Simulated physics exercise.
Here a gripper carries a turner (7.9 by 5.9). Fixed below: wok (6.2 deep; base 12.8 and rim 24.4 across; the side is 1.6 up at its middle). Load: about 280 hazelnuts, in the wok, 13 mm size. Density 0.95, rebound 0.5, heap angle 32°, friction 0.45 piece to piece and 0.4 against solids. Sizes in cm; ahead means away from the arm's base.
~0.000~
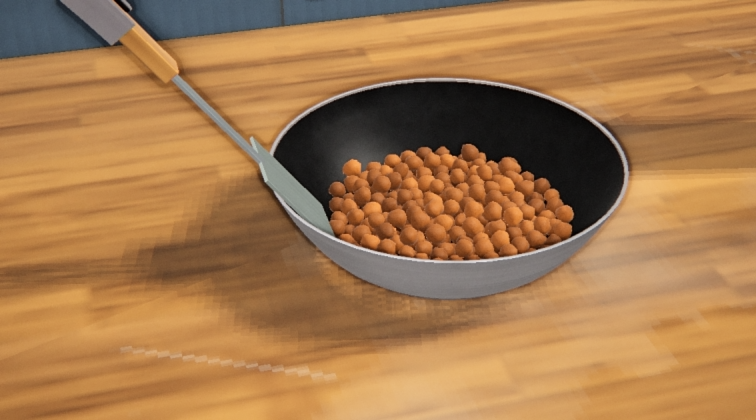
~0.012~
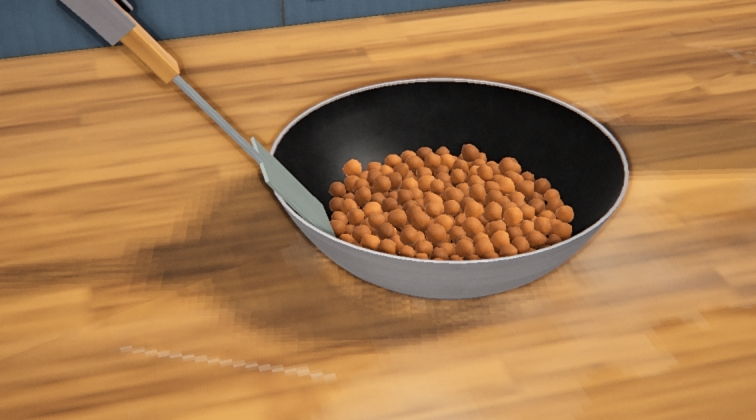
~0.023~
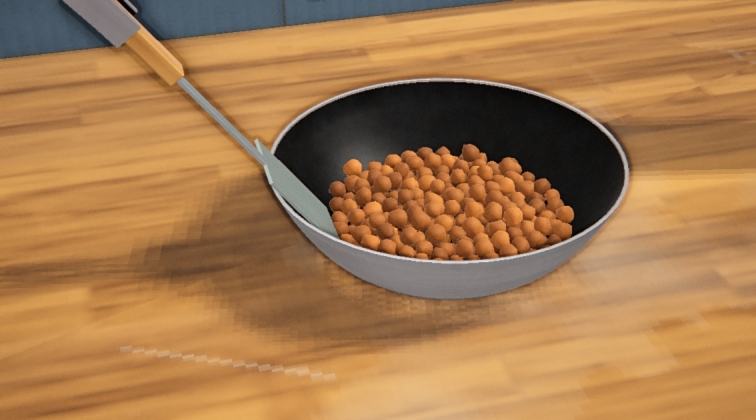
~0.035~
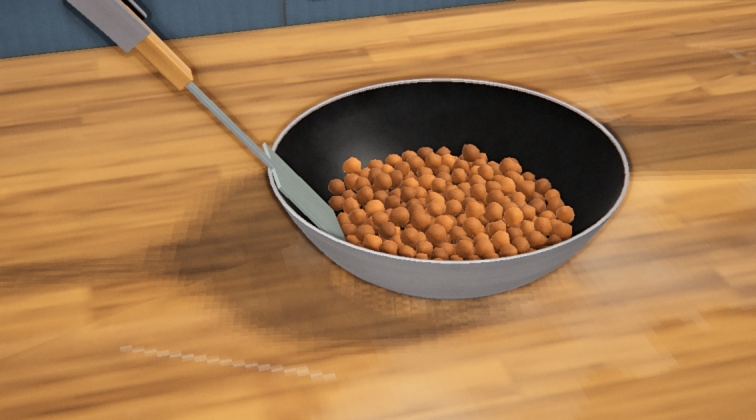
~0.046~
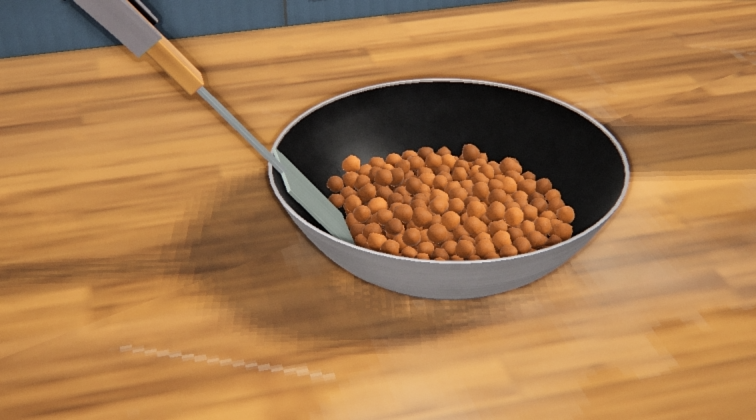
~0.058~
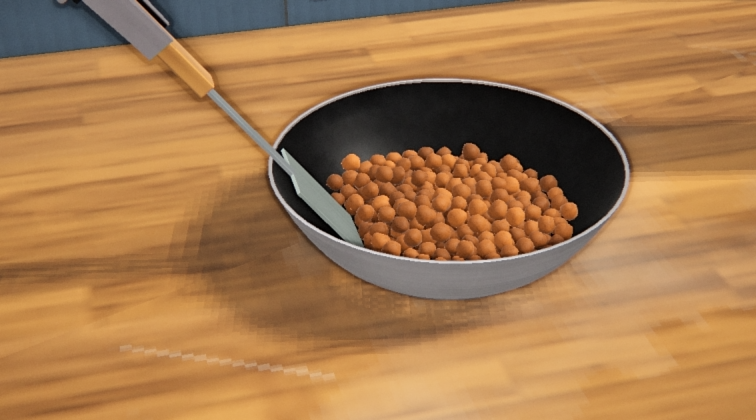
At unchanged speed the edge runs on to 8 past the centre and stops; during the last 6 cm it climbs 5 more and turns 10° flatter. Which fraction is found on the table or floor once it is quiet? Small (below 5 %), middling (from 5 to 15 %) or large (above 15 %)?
On the table or floor the share is middling, from 5 to 15 %.
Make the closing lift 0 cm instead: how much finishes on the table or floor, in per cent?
Some 0 per cent.
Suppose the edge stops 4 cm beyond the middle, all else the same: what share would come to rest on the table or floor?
It would be near 0 per cent.
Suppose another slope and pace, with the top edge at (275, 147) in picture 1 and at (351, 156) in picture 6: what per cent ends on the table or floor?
Some 20 per cent.
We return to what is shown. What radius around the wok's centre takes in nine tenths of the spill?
Some 40 cm.
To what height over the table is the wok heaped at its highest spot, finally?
Roughly 5.0 cm.
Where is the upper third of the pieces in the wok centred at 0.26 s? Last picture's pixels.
At about (515, 180).
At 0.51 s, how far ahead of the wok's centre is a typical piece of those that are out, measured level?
About 18 cm.
After 0.16 s, sloping 54°, highest piece 5 above the table; 280 in the wok.
After 0.26 s, sloping 50°, highest piece 7 above the table; 280 in the wok.
After 0.51 s, sloping 44°, highest piece 5 above the table; 253 in the wok, 26 on the table or floor, 1 on the blade or in flight.
After 1.56 s, sloping 44°, highest piece 5 above the table; 253 in the wok, 27 on the table or floor.
At rest, 253 in the wok, 27 on the table or floor. That is 10 % on the table or floor.
